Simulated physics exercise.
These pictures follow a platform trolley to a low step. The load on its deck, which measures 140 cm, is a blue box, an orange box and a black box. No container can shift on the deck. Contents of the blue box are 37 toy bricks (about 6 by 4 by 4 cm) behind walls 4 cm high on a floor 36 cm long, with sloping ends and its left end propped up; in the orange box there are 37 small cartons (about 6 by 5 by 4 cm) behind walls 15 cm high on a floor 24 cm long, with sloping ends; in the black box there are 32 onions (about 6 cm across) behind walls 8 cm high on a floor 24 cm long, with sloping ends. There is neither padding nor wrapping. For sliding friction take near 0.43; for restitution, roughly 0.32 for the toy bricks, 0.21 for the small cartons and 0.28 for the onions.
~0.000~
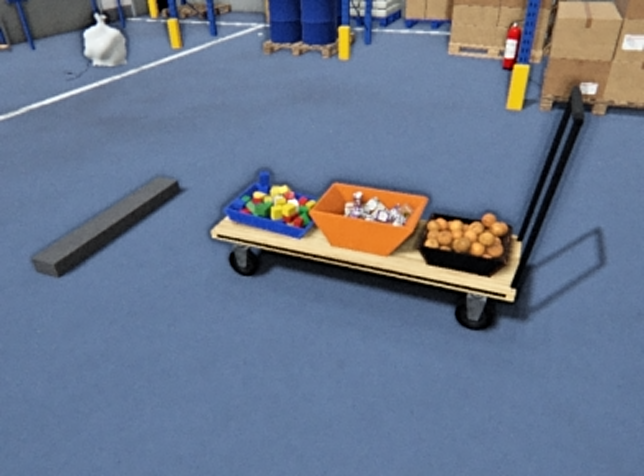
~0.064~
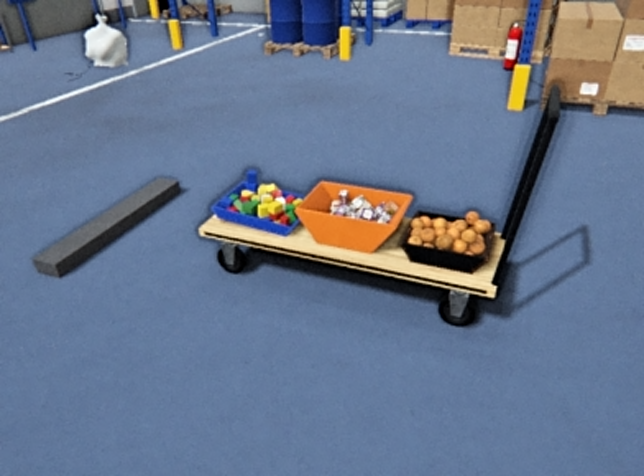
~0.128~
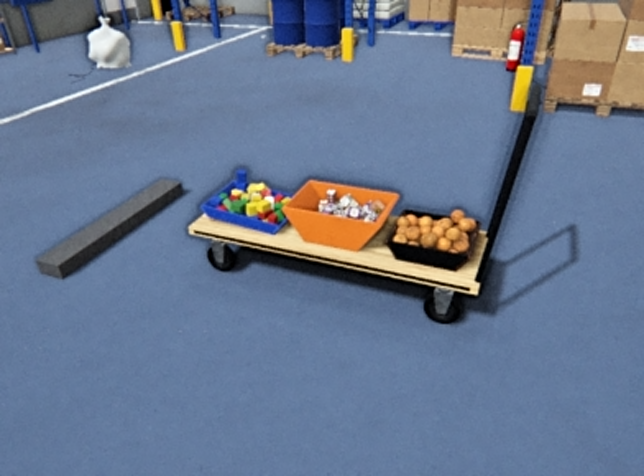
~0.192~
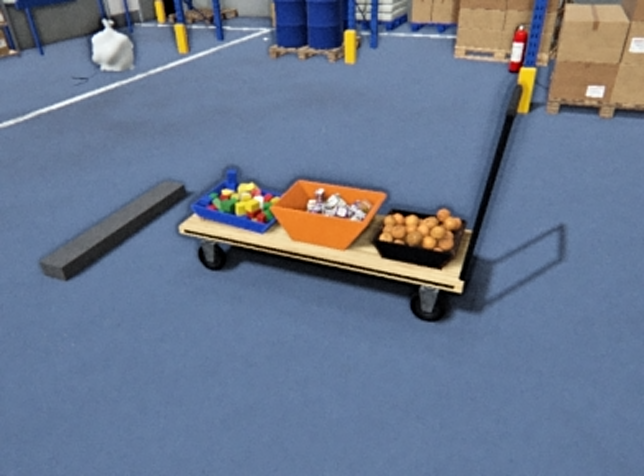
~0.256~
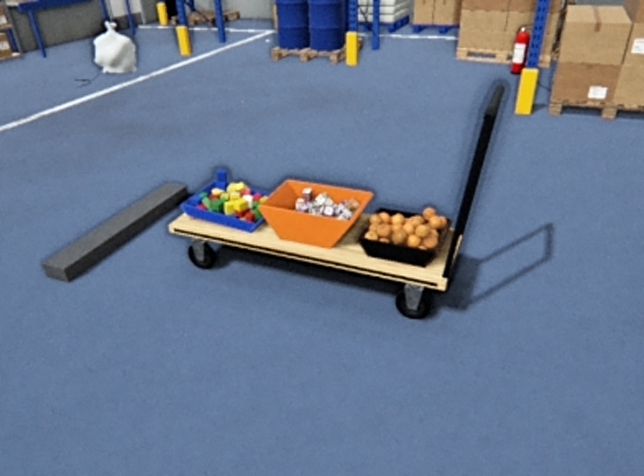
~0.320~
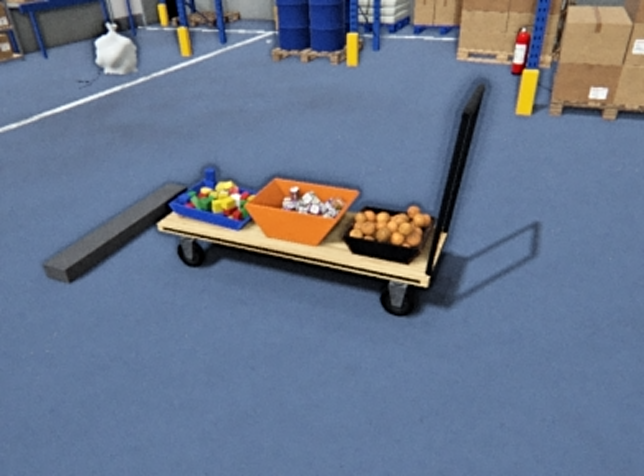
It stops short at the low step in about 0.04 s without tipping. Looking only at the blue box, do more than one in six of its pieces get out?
No.
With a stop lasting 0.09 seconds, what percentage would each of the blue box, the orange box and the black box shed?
With that change, blue box 10 per cent, orange box 0 per cent, black box 0 per cent.
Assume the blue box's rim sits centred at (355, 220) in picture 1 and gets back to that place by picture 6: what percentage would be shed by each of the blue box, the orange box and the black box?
Under that change it'd be blue box at 30, orange box at 10 and black box at 30 percent.
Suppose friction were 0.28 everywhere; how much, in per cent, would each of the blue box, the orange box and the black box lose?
You'd see blue box shed 0 percent, orange box shed 0 percent, and black box shed 10 percent.
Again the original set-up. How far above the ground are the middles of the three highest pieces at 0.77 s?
Roughly 42 centimetres.
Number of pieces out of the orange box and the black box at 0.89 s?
Estimate at that time - orange box 0, black box 0, give or take.
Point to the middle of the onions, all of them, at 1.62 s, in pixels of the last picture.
Their middle is around (297, 216).
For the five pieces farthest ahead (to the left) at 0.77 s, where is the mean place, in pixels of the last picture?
At about (131, 175).
After 0.67 s, the wheels strike.
After 0.77 s, 0 of 37 out of the blue box, 0 of 37 out of the orange box and 0 of 32 out of the black box.
After 0.89 s, 1 of 37 out of the blue box, 0 of 37 out of the orange box and 0 of 32 out of the black box.
After 1.12 s, 1 of 37 out of the blue box, 0 of 37 out of the orange box and 0 of 32 out of the black box.
When it is over (at 1.62 s), 1 of 37 out of the blue box, 0 of 37 out of the orange box and 0 of 32 out of the black box. Asked share, 1 of 37, 3 per cent.
